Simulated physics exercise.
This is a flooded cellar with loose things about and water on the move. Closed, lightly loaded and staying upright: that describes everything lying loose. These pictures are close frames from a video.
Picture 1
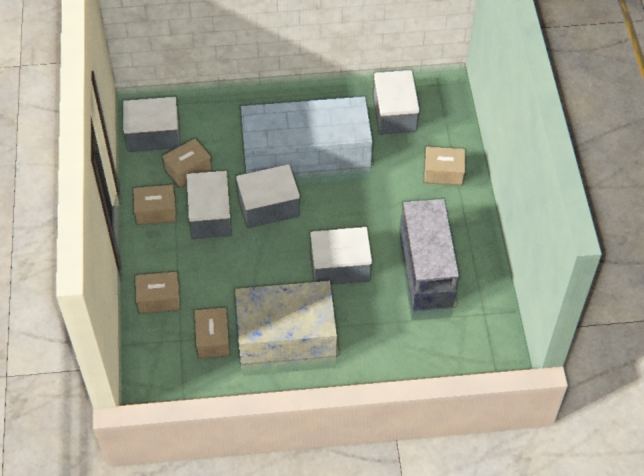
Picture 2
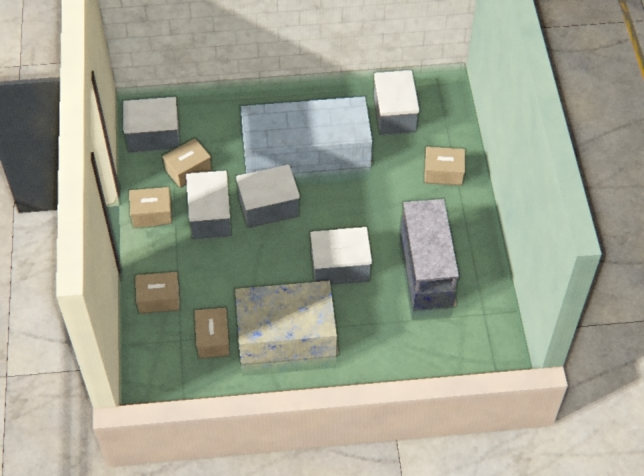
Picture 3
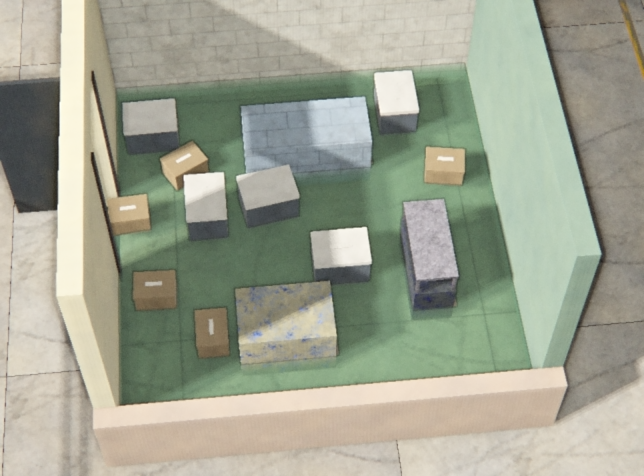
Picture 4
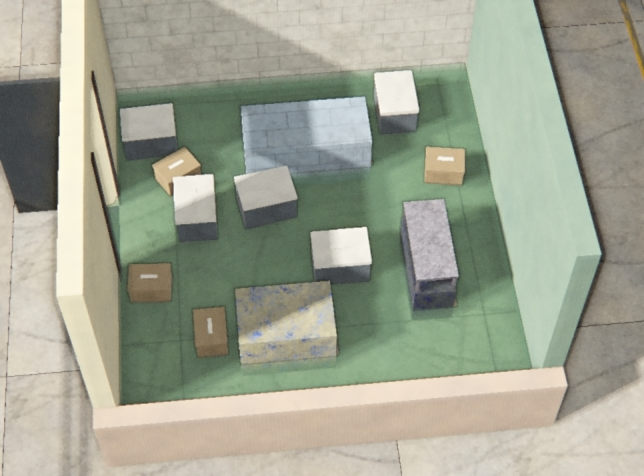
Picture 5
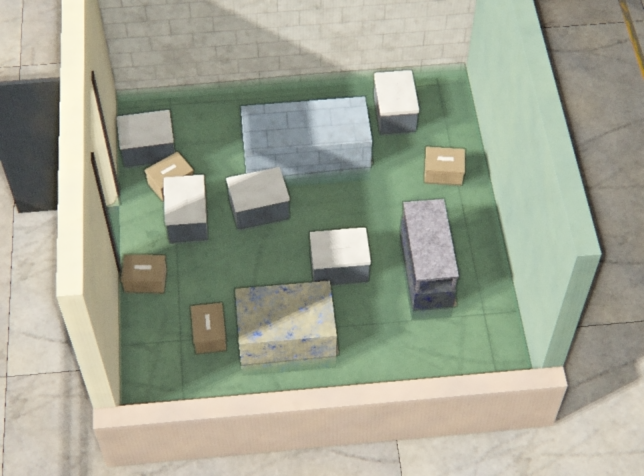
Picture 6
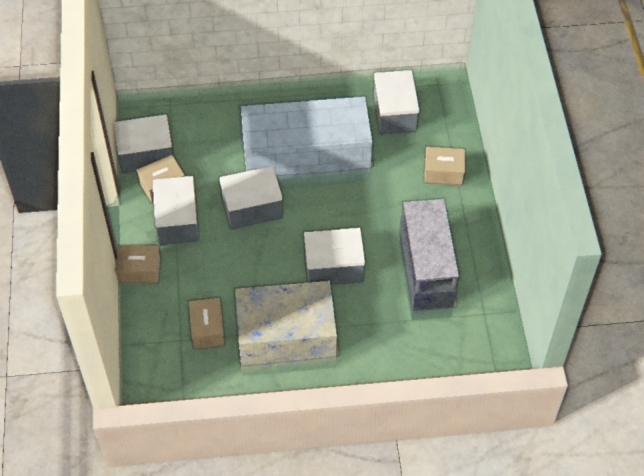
A brown box slid out of sight at the left wall after a dark panel appeared outside, then several other boxes and pale-topped blocks drifted slightly left across the green room, while the larger ones stayed put.
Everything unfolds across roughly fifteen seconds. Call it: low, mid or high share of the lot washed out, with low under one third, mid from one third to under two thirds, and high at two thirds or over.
High.
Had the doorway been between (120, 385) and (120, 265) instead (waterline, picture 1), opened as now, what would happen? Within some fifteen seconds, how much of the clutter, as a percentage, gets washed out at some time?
Result: Close to 80 %.
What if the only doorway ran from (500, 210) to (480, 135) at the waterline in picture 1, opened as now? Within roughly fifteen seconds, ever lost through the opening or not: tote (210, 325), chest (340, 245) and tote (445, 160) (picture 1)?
Remains, remains, swept away.
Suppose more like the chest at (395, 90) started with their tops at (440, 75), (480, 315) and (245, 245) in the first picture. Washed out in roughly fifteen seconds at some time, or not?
Taken in the given order, the three: Doesn't escape, doesn't escape and exits at some point.
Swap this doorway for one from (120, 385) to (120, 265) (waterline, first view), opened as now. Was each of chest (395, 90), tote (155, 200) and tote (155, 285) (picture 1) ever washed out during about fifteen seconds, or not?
As listed: Inside, washed out, yes.
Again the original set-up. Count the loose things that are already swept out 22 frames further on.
Total: 6.
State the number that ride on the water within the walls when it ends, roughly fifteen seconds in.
That number is 2.
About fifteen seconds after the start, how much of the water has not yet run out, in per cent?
Estimate: About 60 %.
A moment on, 1 of 10 are out; 9 afloat.
Next, 4 of 10 are out; 6 afloat.
Later, 6 of 10 are out; 4 afloat.
In the end, 8 of 10 are out; 2 afloat.
